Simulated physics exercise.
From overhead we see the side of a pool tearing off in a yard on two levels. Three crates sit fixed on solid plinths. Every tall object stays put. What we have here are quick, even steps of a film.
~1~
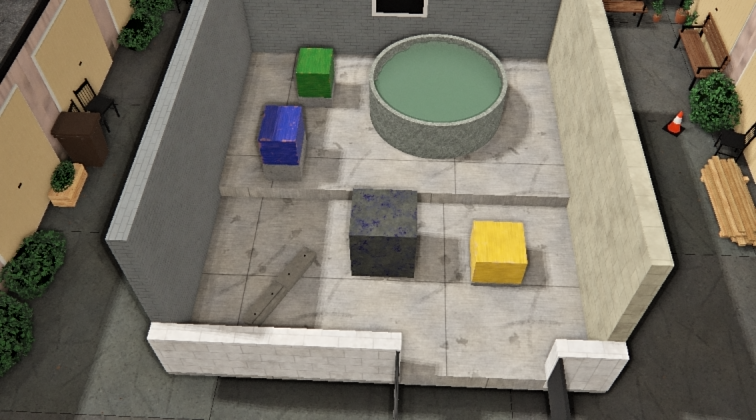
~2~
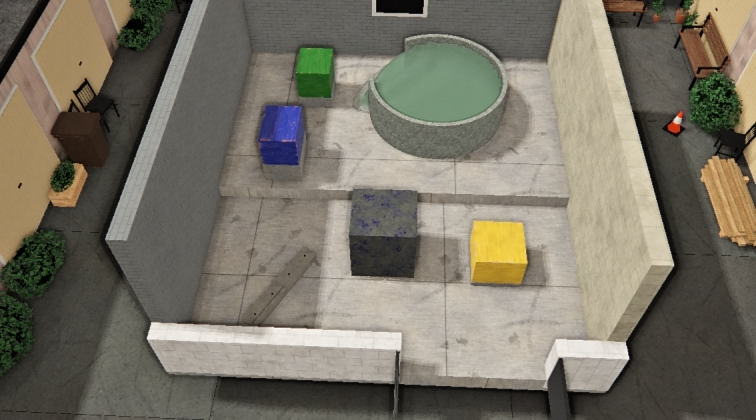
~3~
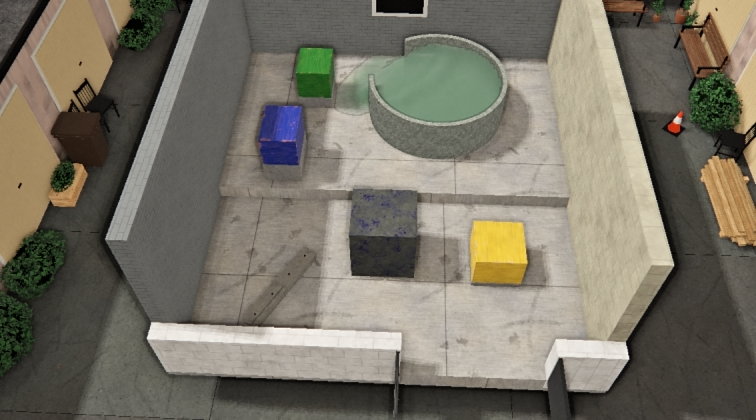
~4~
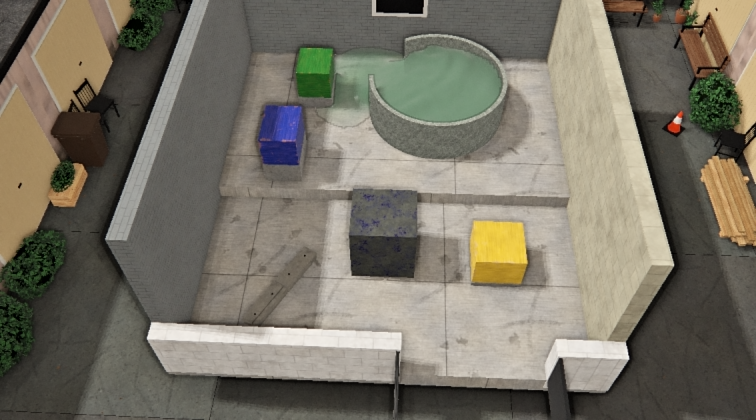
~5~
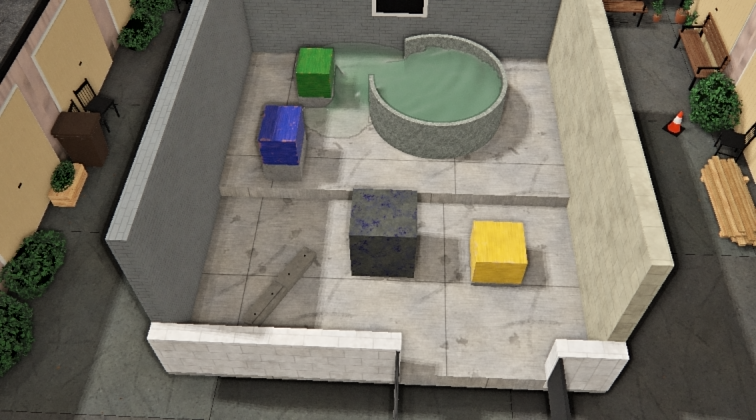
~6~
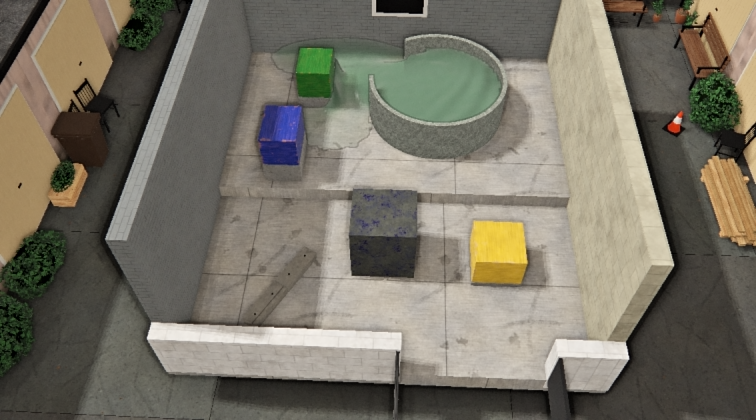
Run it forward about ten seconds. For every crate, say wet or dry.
One by one: The green crate will be a wet one; the yellow crate will be a wet one; the blue crate will be a dry one.
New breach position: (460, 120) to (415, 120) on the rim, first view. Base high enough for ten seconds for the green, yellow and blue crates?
As I see it, the green crate avoids the flood, the yellow crate is overtopped and the blue crate avoids the flood.
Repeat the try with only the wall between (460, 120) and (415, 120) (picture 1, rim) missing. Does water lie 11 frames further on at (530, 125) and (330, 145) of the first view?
Untouched, untouched.
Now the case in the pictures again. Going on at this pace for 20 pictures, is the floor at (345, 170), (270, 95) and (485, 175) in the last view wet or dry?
First inundated, second inundated, third spared.
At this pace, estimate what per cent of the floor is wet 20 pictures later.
Roughly 60 %.
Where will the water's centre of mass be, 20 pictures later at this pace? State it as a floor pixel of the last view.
The water centres close to (356, 126).
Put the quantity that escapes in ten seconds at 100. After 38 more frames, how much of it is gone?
I'd say about 5 per cent.
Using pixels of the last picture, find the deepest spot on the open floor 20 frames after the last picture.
Deepest spot: Around (185, 349).
A moment on, water covers 20 % of the floor; the green crate water round its plinth, the yellow crate not reached, the blue crate water round its plinth.
Next, water covers 40 % of the floor; the green crate water round its plinth, the yellow crate not reached, the blue crate water round its plinth.
Then, water covers 60 % of the floor; the green crate water round its plinth, the yellow crate water round its plinth, the blue crate water round its plinth.
Later, water covers 95 % of the floor; the green crate water round its plinth, the yellow crate water round its plinth, the blue crate water round its plinth.
In the end, water covers 100 % of the floor; the green crate was topped, the yellow crate was topped, the blue crate stayed above the water.
